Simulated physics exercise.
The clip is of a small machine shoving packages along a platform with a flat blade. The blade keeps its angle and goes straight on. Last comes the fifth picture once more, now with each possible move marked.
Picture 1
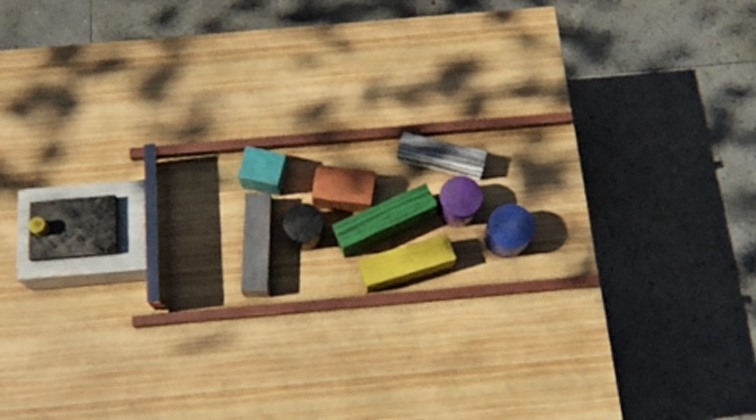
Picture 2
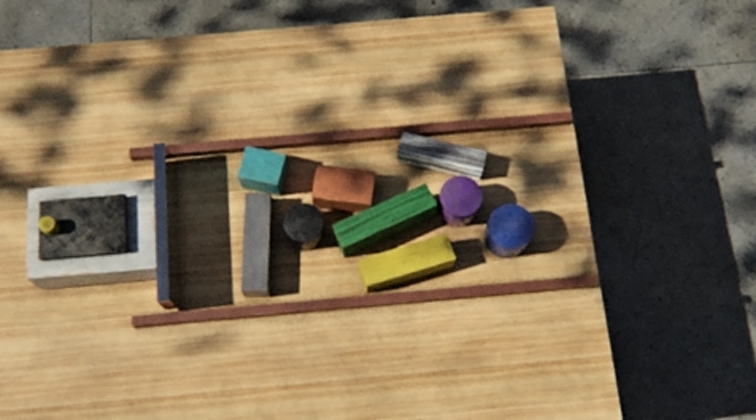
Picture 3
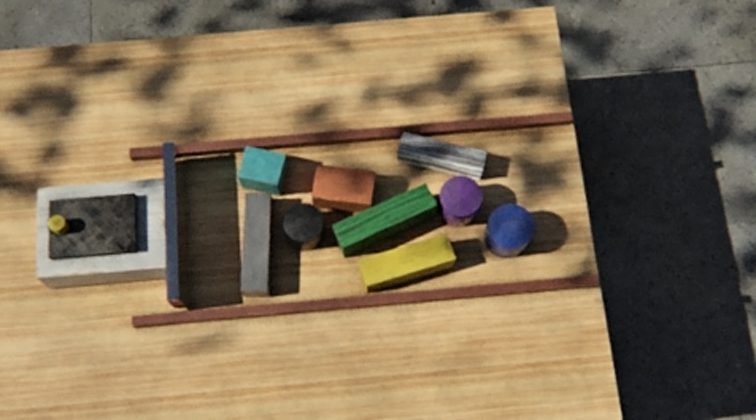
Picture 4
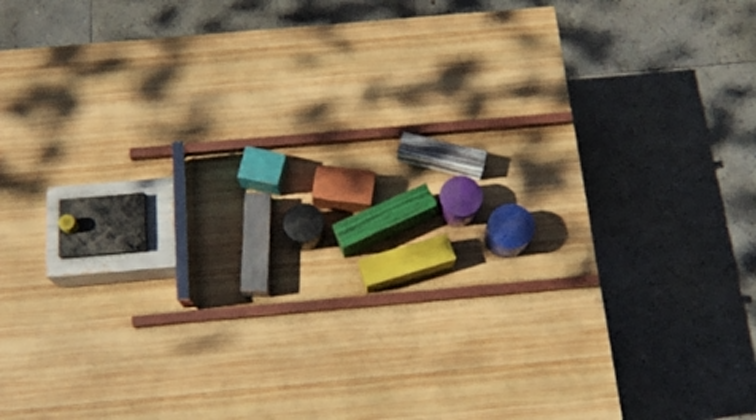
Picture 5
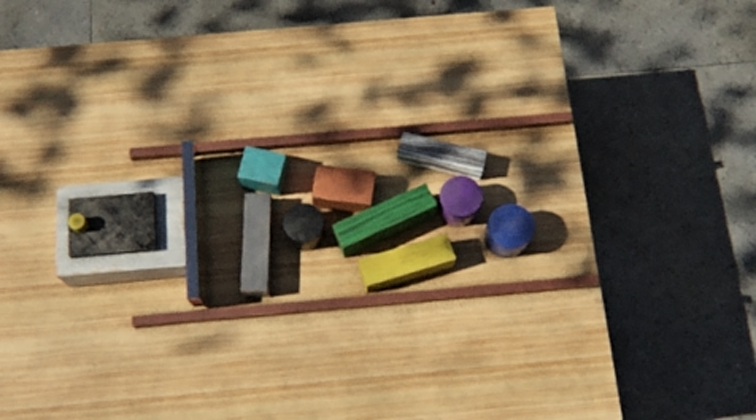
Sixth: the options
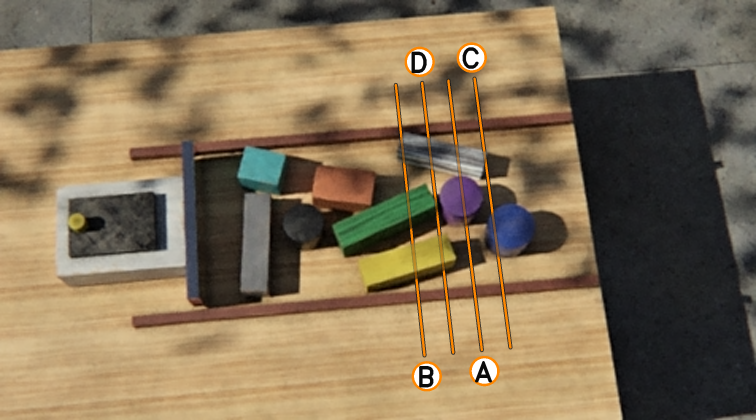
A small white machine with a flat dark blade crept slowly right along a wooden platform between two rails, closing some of the gap to a group of colorful blocks and canisters that stayed still.
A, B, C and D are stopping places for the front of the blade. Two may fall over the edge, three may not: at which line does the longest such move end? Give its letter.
Line C.
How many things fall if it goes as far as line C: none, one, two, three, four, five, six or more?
Two.
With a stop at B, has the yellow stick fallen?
By then, no.
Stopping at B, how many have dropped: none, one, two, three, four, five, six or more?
By then, none.
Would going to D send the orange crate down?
By then, no.
On the copy, A at (464, 209); B at (410, 214); C at (492, 207); D at (437, 212).
On C. First, robot (229, 214); turquoise crate (324, 159); orange crate (370, 188).
Then, robot (339, 205); purple canister (542, 173); blue canister (532, 229).
Finally, robot (422, 198); purple canister over the edge; blue canister over the edge; two fallen.
By contrast, A is within the limit but short; B is within the limit but short; D is within the limit but short.
